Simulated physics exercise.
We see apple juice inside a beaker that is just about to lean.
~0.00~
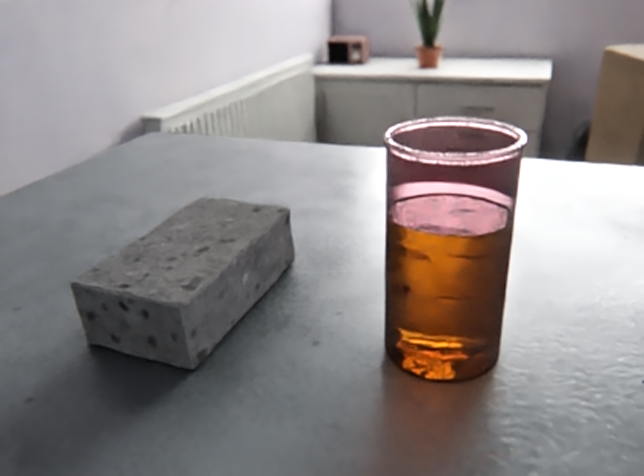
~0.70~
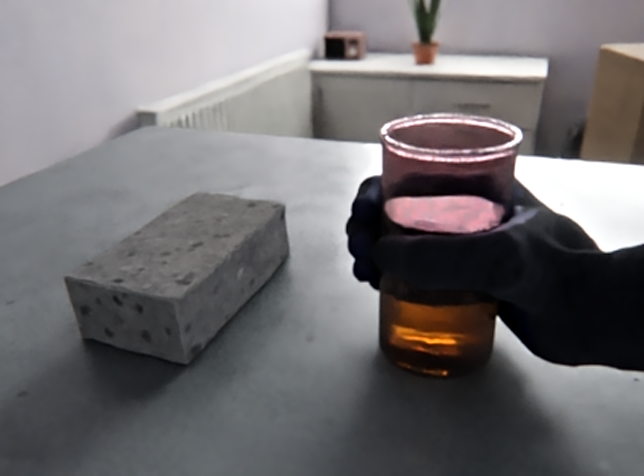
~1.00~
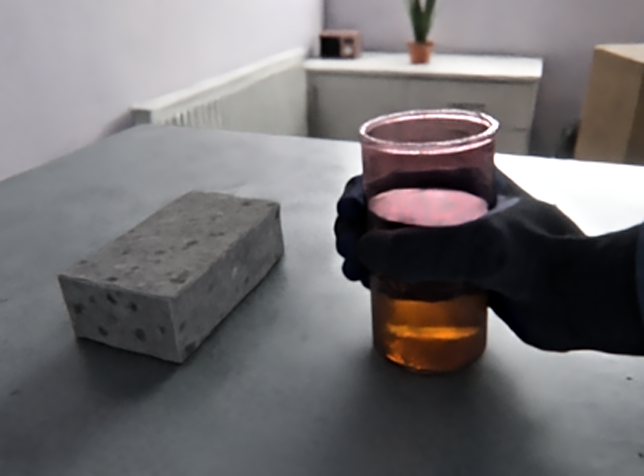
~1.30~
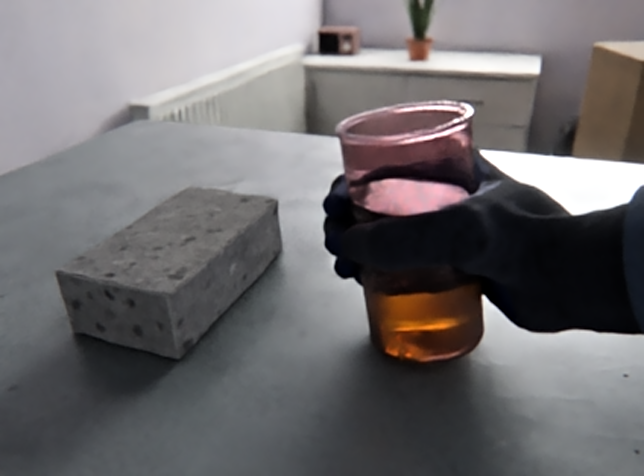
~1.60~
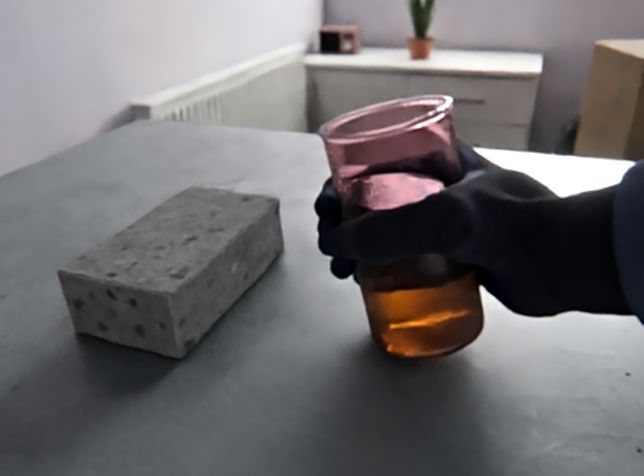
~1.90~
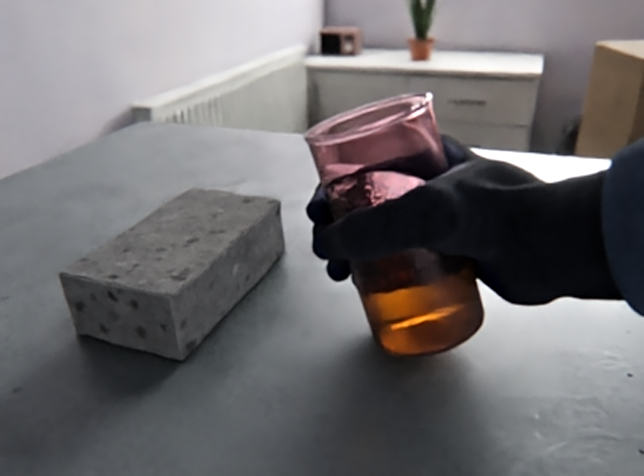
On a grey tabletop in a room, a dark-gloved hand reaches in from the right, grasps a beaker of amber liquid beside a speckled brick, shifts it slightly left and tilts its top leftward towards the brick.
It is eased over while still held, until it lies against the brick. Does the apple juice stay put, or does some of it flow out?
A mess.
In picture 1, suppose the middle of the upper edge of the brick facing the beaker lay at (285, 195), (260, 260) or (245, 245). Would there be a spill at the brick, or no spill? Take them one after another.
Taking each in turn: Nothing escapes, some escapes, some escapes.
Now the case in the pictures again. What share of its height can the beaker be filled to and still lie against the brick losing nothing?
About 55 per cent.
After 2.5 s, the beaker leans by about 40°; nothing has left it.
After 3.1 s, the beaker leans by about 55°; some has gone over its rim; nearly all of the apple juice is inside.
After 4.5 s, the beaker leans by about 65°, against the brick; some has gone over its rim; about three quarters of the apple juice is inside.
